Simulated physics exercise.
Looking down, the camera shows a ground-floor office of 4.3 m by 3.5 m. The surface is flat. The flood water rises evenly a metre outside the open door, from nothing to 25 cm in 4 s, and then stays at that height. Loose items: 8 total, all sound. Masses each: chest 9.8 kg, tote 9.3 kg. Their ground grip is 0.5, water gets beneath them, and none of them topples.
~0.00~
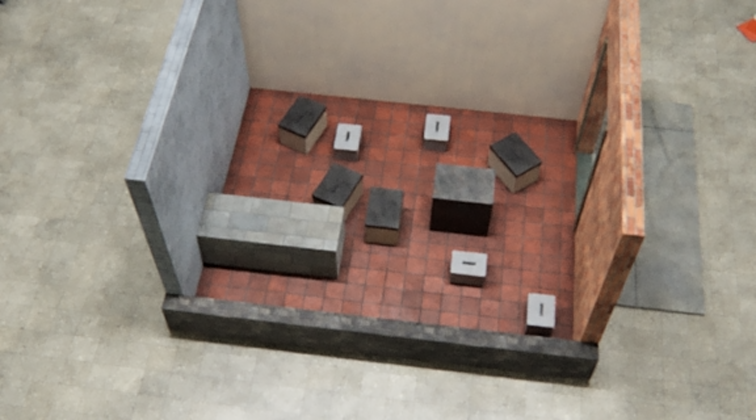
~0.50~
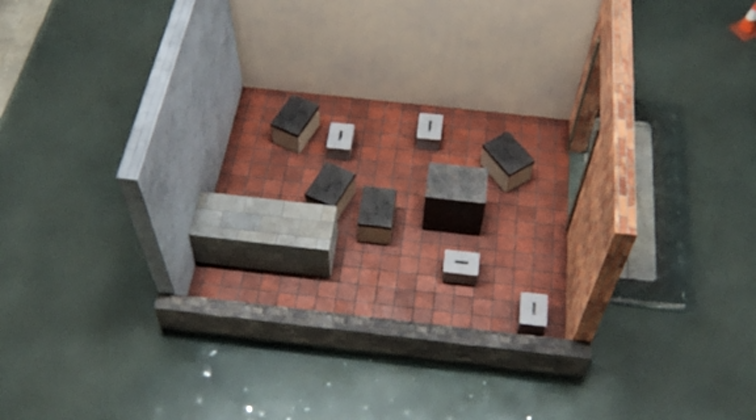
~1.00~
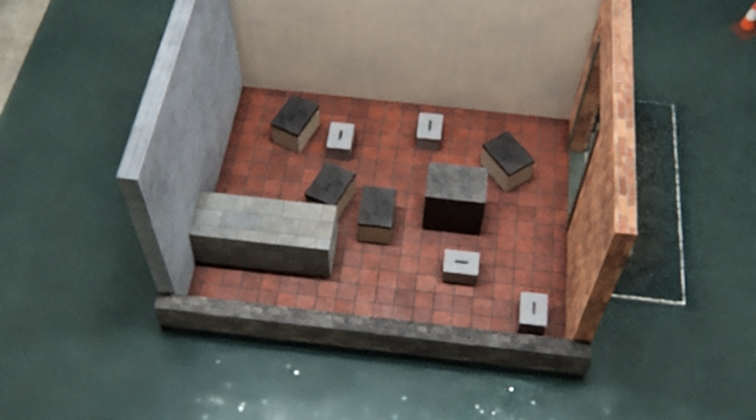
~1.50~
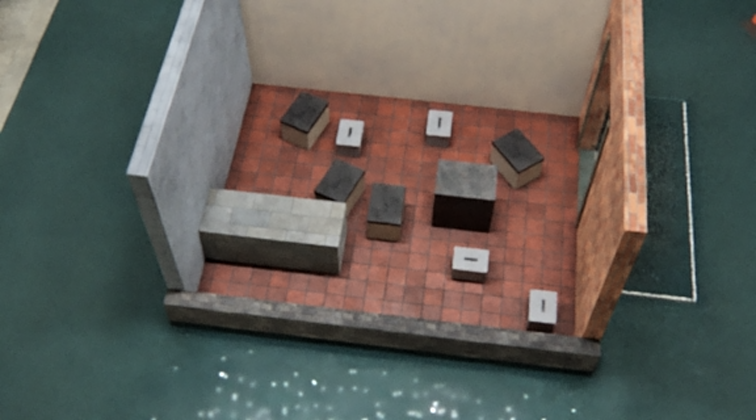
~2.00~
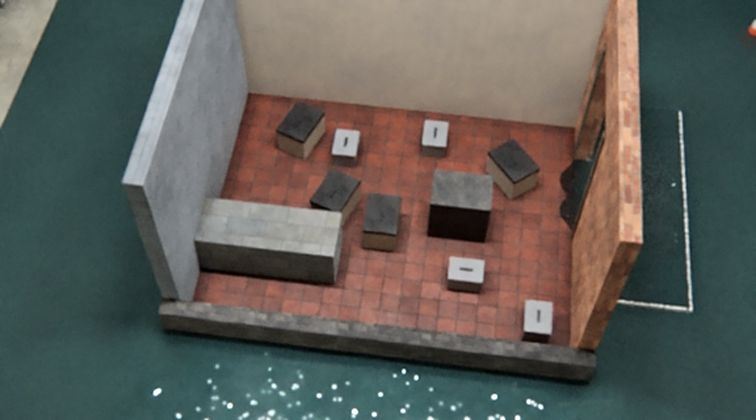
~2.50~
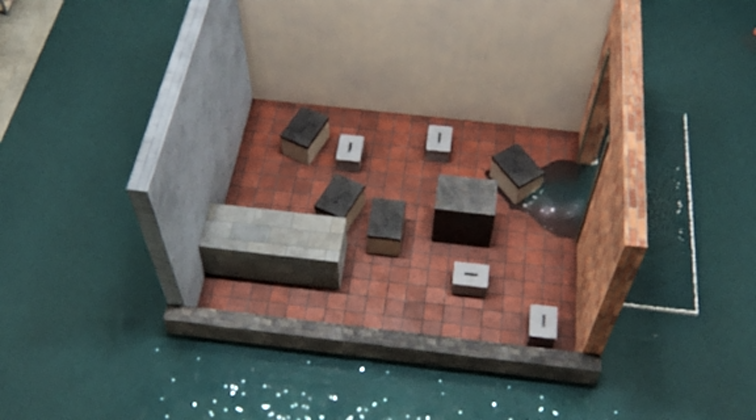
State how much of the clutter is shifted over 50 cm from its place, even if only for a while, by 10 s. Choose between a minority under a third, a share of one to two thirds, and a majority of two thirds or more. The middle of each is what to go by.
A majority of two thirds or more.
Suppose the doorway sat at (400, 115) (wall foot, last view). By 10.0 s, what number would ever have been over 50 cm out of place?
Result: 7 of them.
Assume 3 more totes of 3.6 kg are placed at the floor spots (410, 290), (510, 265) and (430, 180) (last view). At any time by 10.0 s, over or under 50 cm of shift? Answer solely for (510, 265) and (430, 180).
First one exceeds it, second one exceeds it.
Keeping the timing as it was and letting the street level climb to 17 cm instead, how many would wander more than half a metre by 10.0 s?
In that case the number is 4.
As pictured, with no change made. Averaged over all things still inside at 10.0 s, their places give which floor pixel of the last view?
Mean floor pixel: About (388, 236).
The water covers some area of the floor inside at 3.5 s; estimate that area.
Near 2.5 m2 in all.
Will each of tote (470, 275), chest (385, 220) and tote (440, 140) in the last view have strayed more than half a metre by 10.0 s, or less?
One by one: Below; above; above.
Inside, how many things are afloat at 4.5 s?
At that moment it comes to 0.
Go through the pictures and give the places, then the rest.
A chest at (516, 153), on the bottom; a chest at (302, 115) rests on the ground; 0.0 m2 under water; 0 of 8 have shifted, in the first picture.
A chest at (509, 152), on the bottom; a chest at (295, 114) rests on the ground; 0.0 m2 under water; 0 of 8 have shifted, in the second picture.
A chest at (509, 152) rests on the ground; a chest at (295, 114) rests on the ground; 0.0 m2 under water; 0 of 8 have shifted, in the third picture.
A chest at (518, 149) rests on the ground; a chest at (304, 111) rests on the ground; water covers 0.0 m2; 0 of 8 have shifted, in the fourth picture.
A chest at (514, 160) rests on the ground; a chest at (300, 120), on the bottom; water covers 0.1 m2; 0 of 8 have shifted, in the fifth picture.
A chest at (518, 164) rests on the ground; a chest at (305, 126) rests on the ground; 0.6 m2 under water; 0 of 8 have shifted, in the sixth picture.
After 3.5 s 1 of 8 are over 50 cm from their spots; 0 afloat.
After 4.5 s 1 of 8 are over 50 cm from their spots; 0 afloat.
After 7.0 s 5 of 8 are over 50 cm from their spots; 5 afloat.
After 10.0 s 6 of 8 are over 50 cm from their spots, and 6 have been at some point; 6 afloat.
